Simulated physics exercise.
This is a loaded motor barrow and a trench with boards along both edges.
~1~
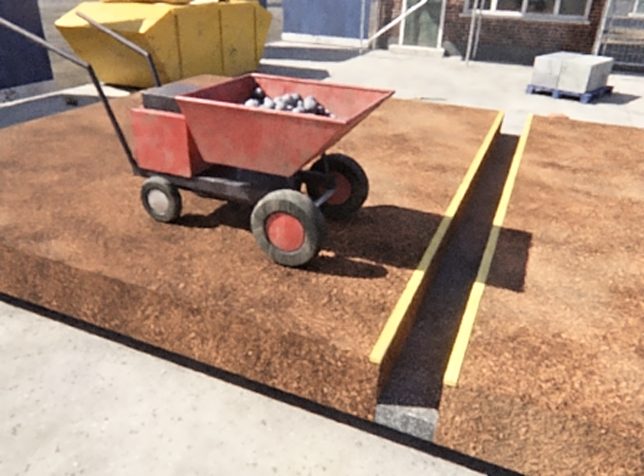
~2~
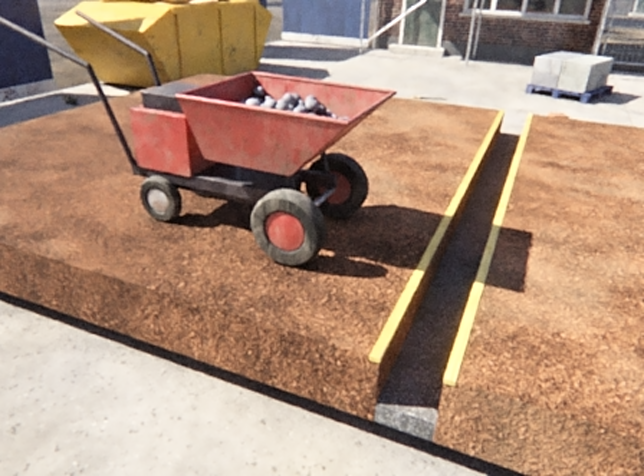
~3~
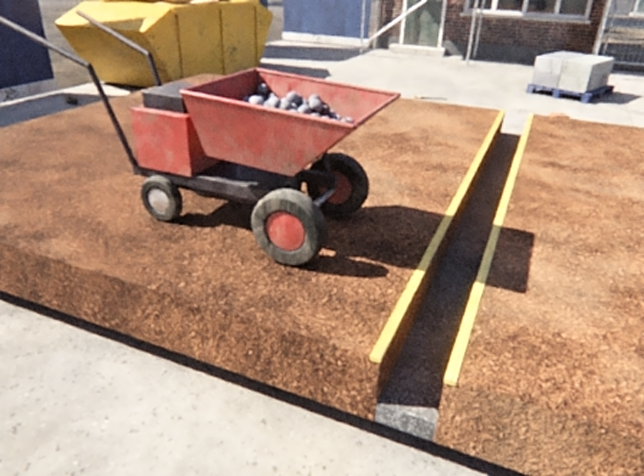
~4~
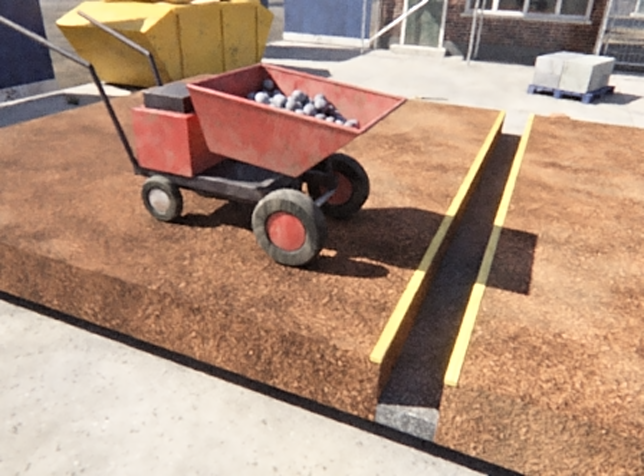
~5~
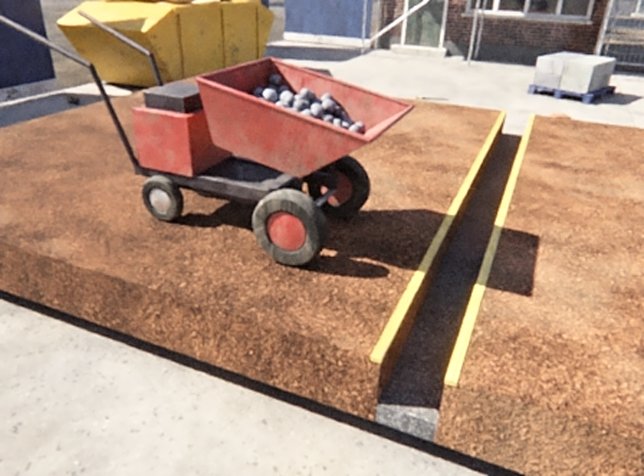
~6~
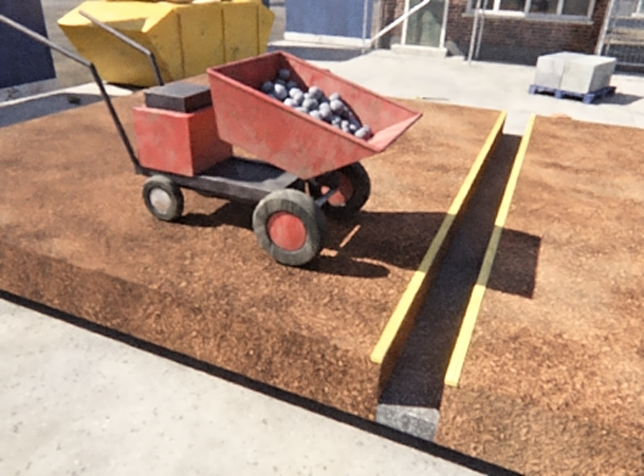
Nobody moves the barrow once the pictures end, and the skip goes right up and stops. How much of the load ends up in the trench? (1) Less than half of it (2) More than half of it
More than half of it (2).
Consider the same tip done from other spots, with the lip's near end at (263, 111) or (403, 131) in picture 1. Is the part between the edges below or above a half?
With the lip at the first place the share is short of one half; at the second place it is short of one half.
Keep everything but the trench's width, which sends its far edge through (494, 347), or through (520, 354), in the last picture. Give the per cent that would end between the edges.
You'd get 100 % in the first case and 100 % in the second.
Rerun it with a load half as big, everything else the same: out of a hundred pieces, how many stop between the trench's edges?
Around 100 %.
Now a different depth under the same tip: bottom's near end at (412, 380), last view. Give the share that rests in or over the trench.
It comes out near 50 percent.
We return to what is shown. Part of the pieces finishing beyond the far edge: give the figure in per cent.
It works out to roughly 5 percent.
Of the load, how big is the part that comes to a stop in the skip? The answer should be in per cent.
5 %, about.
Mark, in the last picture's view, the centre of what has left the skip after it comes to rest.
The centre settles at about (452, 290).
Just after the last frame, skip tipped steeply; every one in the skip.
A moment on, skip tipped steeply; the larger part in the skip; about a tenth in or heaped over the trench.
Further on, skip tipped right over; about a tenth in the skip; the larger part in or heaped over the trench; about a tenth beyond it.
When it is over, skip tipped right over; just a few in the skip; almost all in or heaped over the trench; about a tenth beyond it.
